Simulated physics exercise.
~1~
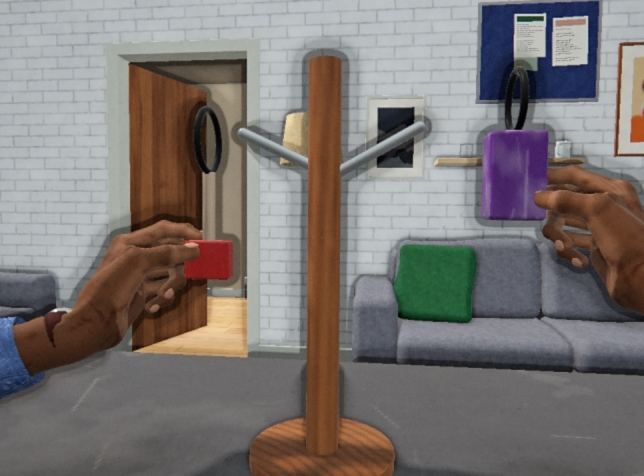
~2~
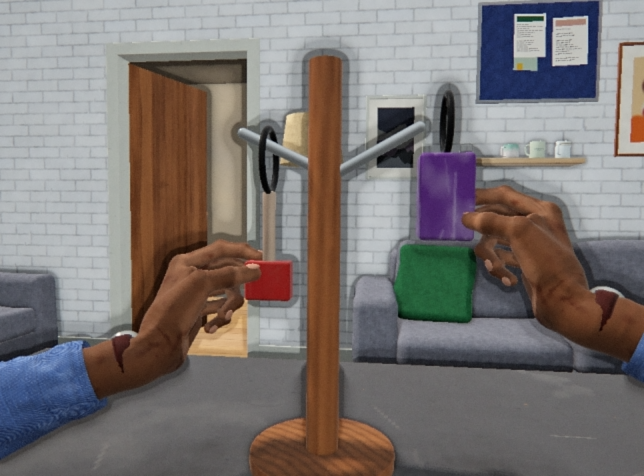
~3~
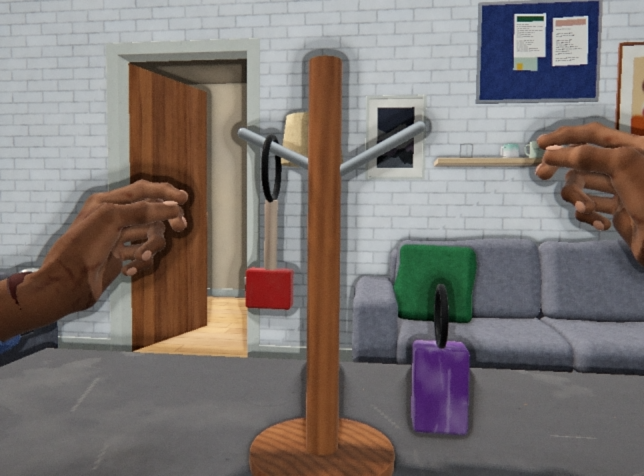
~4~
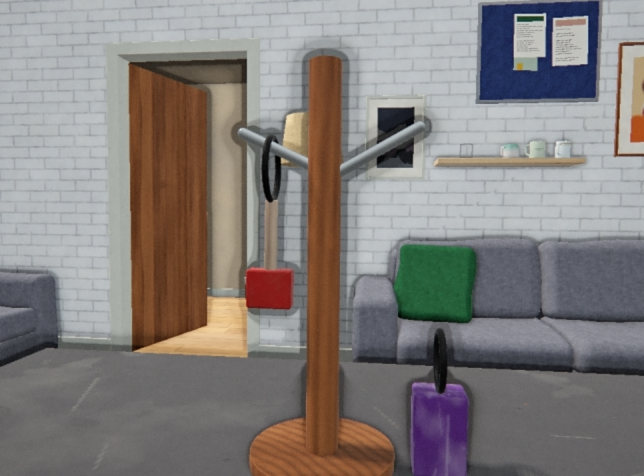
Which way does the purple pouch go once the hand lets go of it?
The purple pouch drops down, away from the peg on the right side of the stand.
